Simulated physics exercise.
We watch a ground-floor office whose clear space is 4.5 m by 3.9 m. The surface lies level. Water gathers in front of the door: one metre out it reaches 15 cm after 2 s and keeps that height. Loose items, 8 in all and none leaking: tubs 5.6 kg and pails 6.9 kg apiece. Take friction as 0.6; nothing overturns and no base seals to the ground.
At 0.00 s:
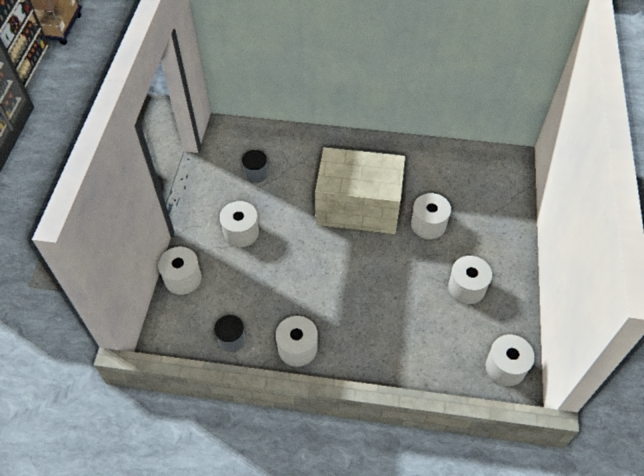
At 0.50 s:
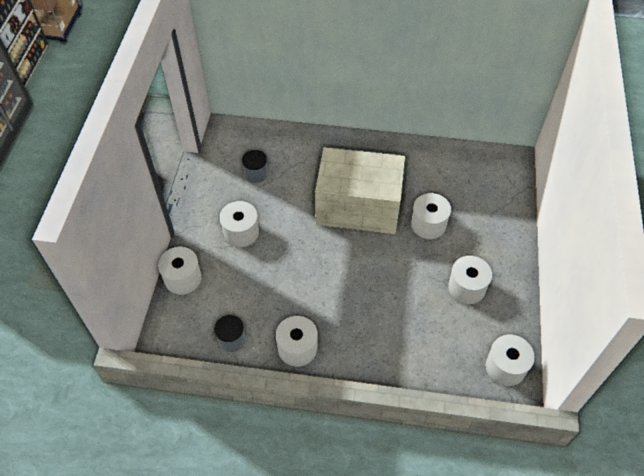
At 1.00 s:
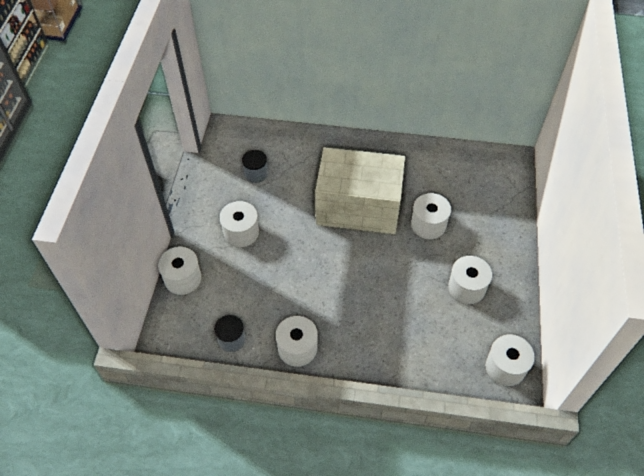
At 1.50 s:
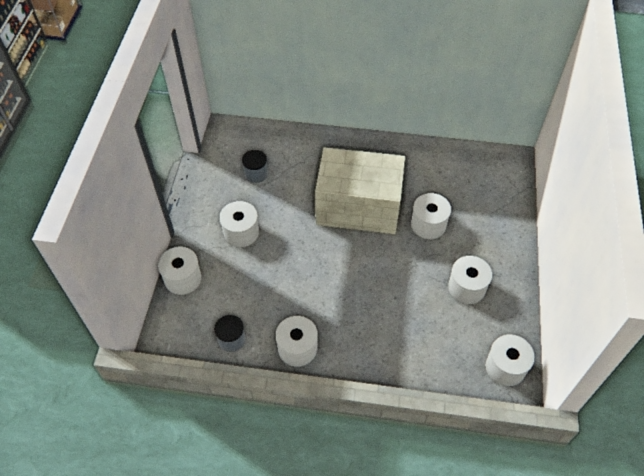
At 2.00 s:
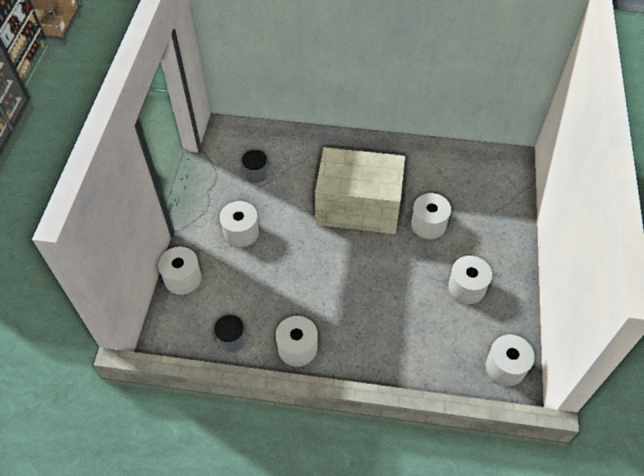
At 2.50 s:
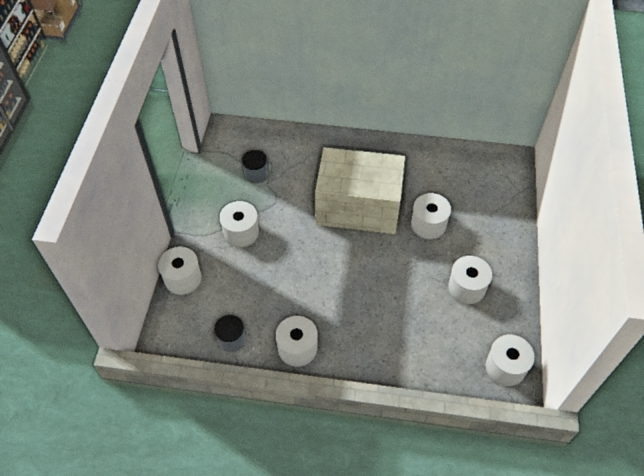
In a small walled room, greenish water spreads through the left doorway around still tubs.
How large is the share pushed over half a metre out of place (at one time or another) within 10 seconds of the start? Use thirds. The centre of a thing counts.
That comes to one to two thirds.
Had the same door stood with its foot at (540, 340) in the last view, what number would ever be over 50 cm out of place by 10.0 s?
In that case 5 of them.
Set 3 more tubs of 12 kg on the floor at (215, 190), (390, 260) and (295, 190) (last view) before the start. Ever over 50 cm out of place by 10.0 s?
In that order: More, short of it, more.
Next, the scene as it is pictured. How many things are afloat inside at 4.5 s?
I count 0.
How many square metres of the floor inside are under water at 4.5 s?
Some 8.0 m2.
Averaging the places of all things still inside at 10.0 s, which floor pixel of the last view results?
At about (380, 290).
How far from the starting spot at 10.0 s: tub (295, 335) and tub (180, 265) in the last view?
In that order: 60 cm, 0 cm.
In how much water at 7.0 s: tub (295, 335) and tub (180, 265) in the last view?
Roughly 4 and 1 cm.
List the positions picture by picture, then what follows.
A tub at (432, 208) rests on the ground; a tub at (472, 273) rests on the ground; water covers 0.0 m2; 0 of 8 have shifted, in the first picture.
A tub at (432, 208) rests on the ground; a tub at (472, 273), on the bottom; water covers 0.0 m2; 0 of 8 have shifted, in the second picture.
A tub at (432, 208), on the bottom; a tub at (472, 273), on the bottom; 0.0 m2 under water; 0 of 8 have shifted, in the third picture.
A tub at (432, 208), on the bottom; a tub at (472, 273), on the bottom; 0.0 m2 under water; 0 of 8 have shifted, in the fourth picture.
A tub at (432, 208) rests on the ground; a tub at (472, 273), on the bottom; water covers 0.3 m2; 0 of 8 have shifted, in the fifth picture.
A tub at (432, 208), on the bottom; a tub at (472, 273), on the bottom; 1.1 m2 under water; 0 of 8 have shifted, in the sixth picture.
After 3.5 s 0 of 8 are over 50 cm from their spots; 0 afloat.
After 4.5 s 2 of 8 are over 50 cm from their spots; 0 afloat.
After 7.0 s 2 of 8 are over 50 cm from their spots; 1 afloat.
After 10.0 s 3 of 8 are over 50 cm from their spots, and 3 have been at some point; 4 afloat.
